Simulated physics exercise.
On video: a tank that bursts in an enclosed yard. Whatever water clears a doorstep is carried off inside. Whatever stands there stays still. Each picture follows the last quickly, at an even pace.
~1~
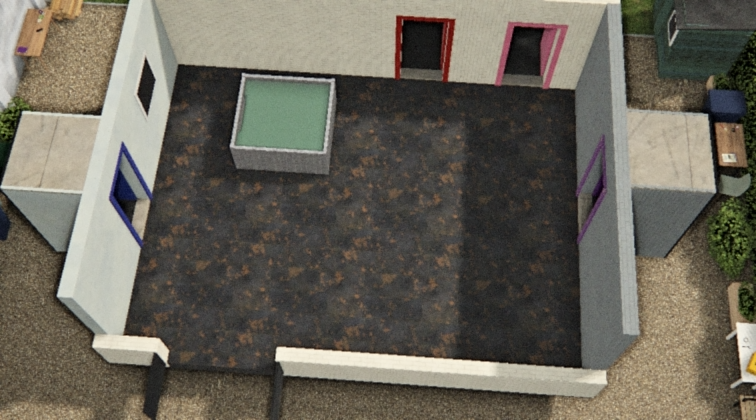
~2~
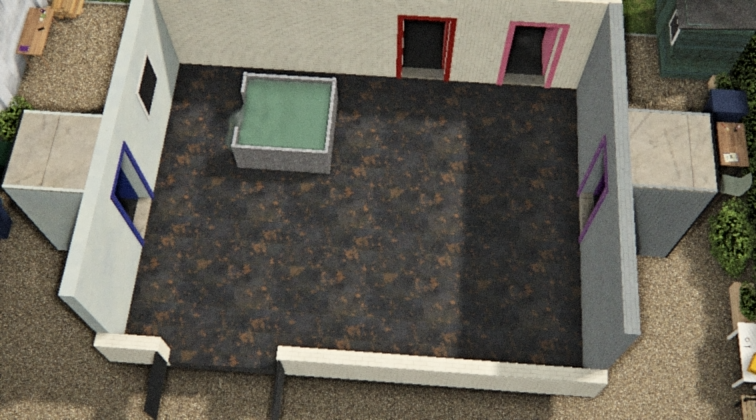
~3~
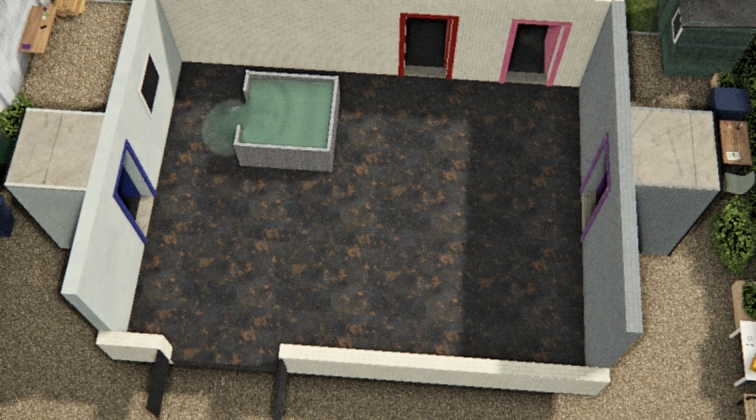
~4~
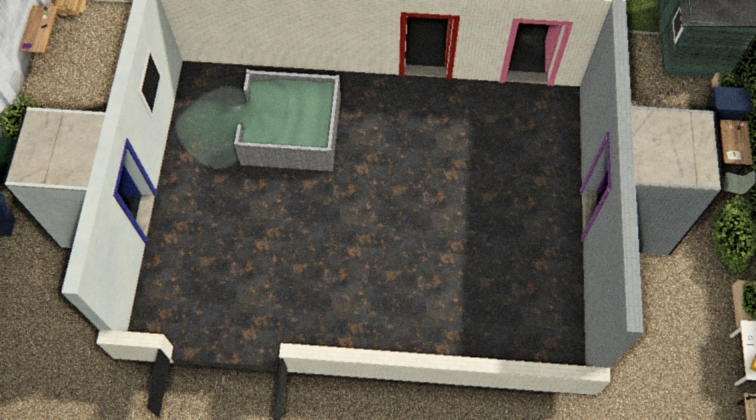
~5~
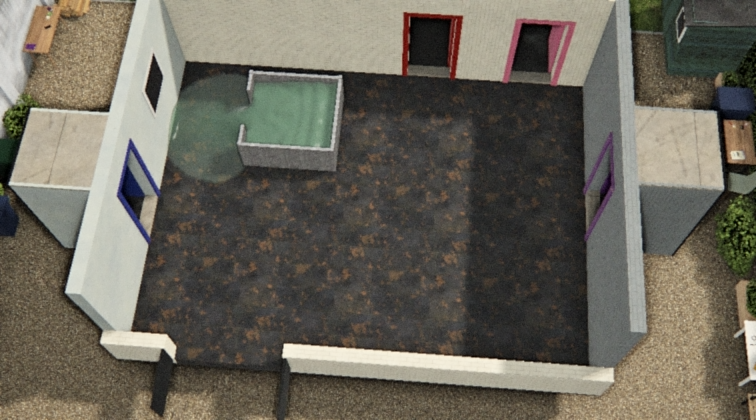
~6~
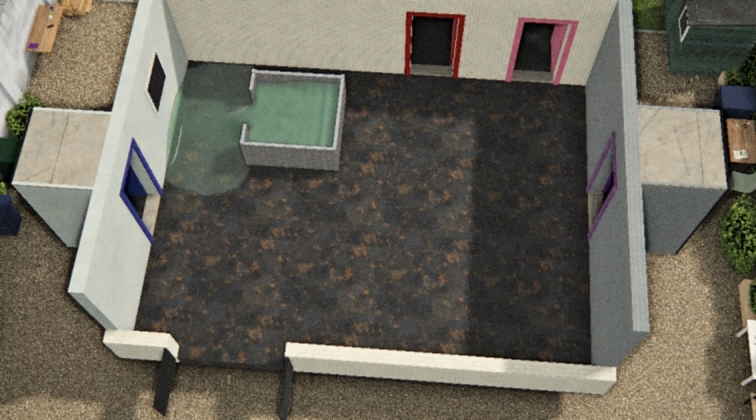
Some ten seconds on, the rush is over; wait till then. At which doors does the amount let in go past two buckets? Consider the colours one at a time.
The blue door is going to allow two buckets or less; the red door is going to allow two buckets or less; the pink door is going to allow two buckets or less; the purple door is going to allow two buckets or less.
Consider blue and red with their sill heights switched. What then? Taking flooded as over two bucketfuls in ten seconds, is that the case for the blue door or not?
Well, the blue door ends up over.
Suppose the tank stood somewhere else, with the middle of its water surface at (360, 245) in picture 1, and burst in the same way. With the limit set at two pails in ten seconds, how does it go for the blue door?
My answer is that the blue door ends up above.
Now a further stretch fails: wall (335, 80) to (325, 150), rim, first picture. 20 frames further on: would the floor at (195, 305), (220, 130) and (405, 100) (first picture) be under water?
Going in your order, I'd say still bare, then still bare, then drenched.
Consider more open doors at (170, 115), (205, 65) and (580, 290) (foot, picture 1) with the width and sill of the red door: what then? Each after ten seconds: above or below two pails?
In order: Exceeds it, exceeds it, falls short.
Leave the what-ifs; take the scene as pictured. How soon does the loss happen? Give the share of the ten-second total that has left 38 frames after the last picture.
Log: Around 55 %, estimated.
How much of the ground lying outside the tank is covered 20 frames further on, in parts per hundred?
35 %, roughly.
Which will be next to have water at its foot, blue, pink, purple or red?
That would be the one in blue.
A moment on, water covers 10 % of the floor; the blue door wet at the sill, nothing in, the red door not reached, the pink door not reached, the purple door not reached.
Next, water covers 20 % of the floor; the blue door under two buckets in, the red door not reached, the pink door not reached, the purple door not reached.
Then, water covers 35 % of the floor; the blue door under two buckets in, the red door wet at the sill, nothing in, the pink door not reached, the purple door not reached.
Later, water covers 50 % of the floor; the blue door under two buckets in, the red door under two buckets in, the pink door wet at the sill, nothing in, the purple door wet at the sill, nothing in.
In the end, water covers 70 % of the floor; the blue door under two buckets in, the red door under two buckets in, the pink door wet at the sill, nothing in, the purple door wet at the sill, nothing in.
